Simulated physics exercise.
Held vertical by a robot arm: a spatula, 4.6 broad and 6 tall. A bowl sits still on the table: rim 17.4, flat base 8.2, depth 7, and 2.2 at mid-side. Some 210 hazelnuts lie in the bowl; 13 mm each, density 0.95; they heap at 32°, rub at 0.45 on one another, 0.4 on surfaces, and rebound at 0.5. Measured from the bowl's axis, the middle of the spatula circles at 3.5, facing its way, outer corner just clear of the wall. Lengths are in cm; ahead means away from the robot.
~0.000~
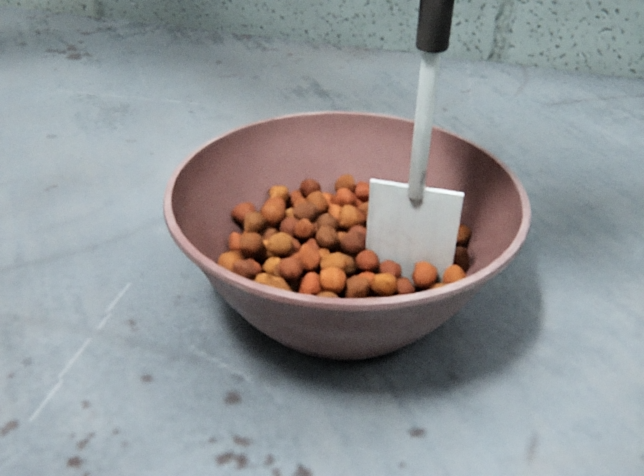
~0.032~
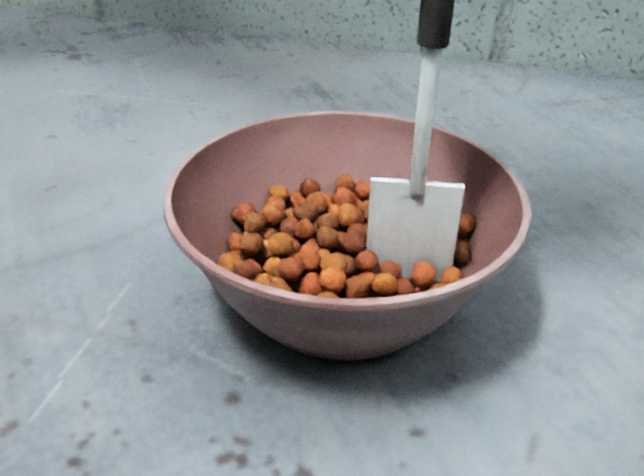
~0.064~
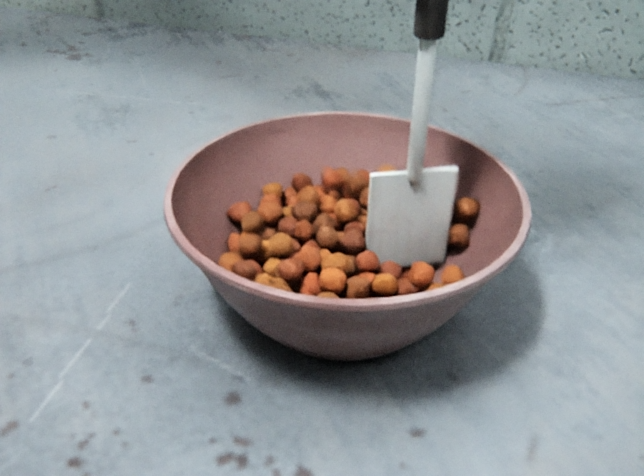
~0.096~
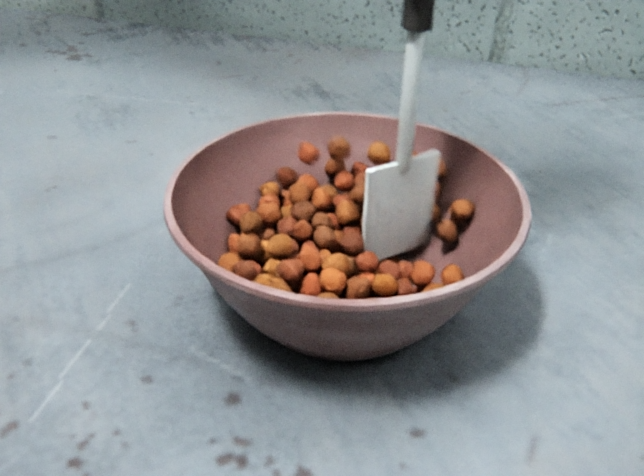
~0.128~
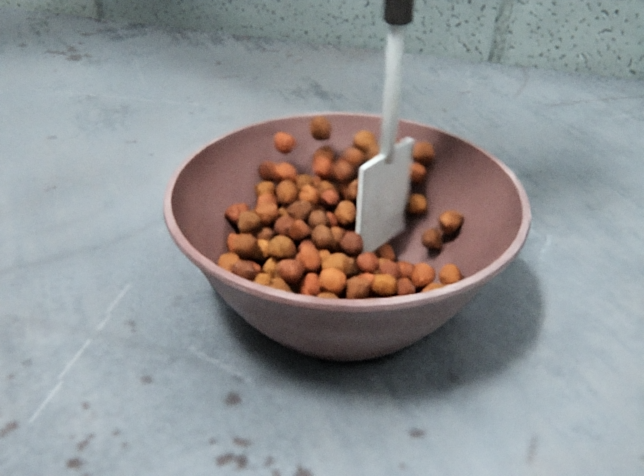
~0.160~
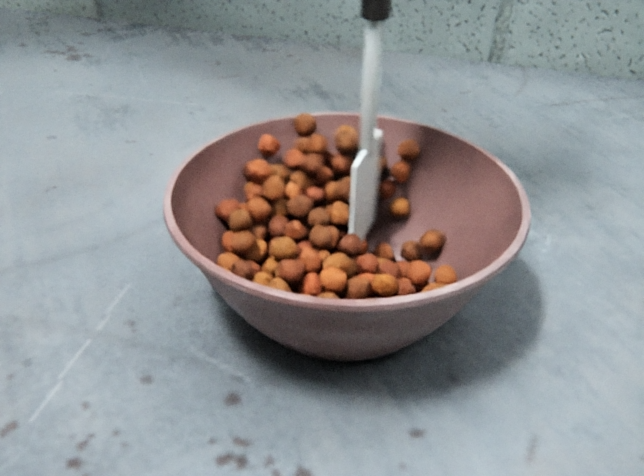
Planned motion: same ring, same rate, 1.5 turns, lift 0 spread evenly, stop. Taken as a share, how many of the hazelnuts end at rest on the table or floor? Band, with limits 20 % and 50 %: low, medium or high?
Low.
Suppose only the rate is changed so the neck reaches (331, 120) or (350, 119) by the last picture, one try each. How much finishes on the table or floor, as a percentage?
Close to 25 and 15 in a hundred.
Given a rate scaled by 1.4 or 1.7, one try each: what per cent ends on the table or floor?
It would be about 25 and 35 percent respectively.
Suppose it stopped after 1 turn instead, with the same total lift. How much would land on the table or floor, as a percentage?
Estimate: Near 5 %.
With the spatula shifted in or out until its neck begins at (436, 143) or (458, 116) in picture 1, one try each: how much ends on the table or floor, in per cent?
Close to 15 per cent for the first and close to 5 per cent for the second.
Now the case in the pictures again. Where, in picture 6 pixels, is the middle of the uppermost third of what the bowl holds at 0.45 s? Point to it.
That third sits centred at about (353, 282).
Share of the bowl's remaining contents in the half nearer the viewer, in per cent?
Some 65 per cent.
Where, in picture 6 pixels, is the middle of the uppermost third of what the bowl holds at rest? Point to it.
The centre is near pixel (253, 255).
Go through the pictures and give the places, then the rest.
The first picture shows the spatula neck at (419, 160), 0° round; upper third of the load around (333, 238), from x 230 to 460, top at y 185; 206 in the bowl.
The second picture shows the spatula neck at (420, 155), 8° round; upper third of the load around (335, 235), from x 230 to 460, top at y 185.
The third picture shows the spatula neck at (417, 144), 27° round; upper third of the load around (334, 221), from x 230 to 465, top at y 175.
The fourth picture shows the spatula neck at (406, 135), 46° round; upper third of the load around (336, 210), from x 230 to 460, top at y 150.
The fifth picture shows the spatula neck at (389, 127), 66° round; upper third of the load around (328, 200), from x 230 to 450, top at y 125.
The sixth picture shows the spatula neck at (369, 121), 86° round; upper third of the load around (311, 194), from x 230 to 445, top at y 125; 206 in the bowl.
After 0.45 s, 262° round, highest piece 9 above the table; 200 in the bowl, 2 on the table or floor, 4 in flight or on the tool.
After 0.74 s, 79° round, highest piece 8 above the table; 191 in the bowl, 13 on the table or floor, 2 in flight or on the tool.
After 1.08 s, 180° round, highest piece 8 above the table; 187 in the bowl, 18 on the table or floor, 1 in flight or on the tool.
After 1.78 s, 180° round, highest piece 8 above the table; 187 in the bowl, 19 on the table or floor.
In the end, 187 in the bowl, 19 on the table or floor. That is 9 % on the table or floor.
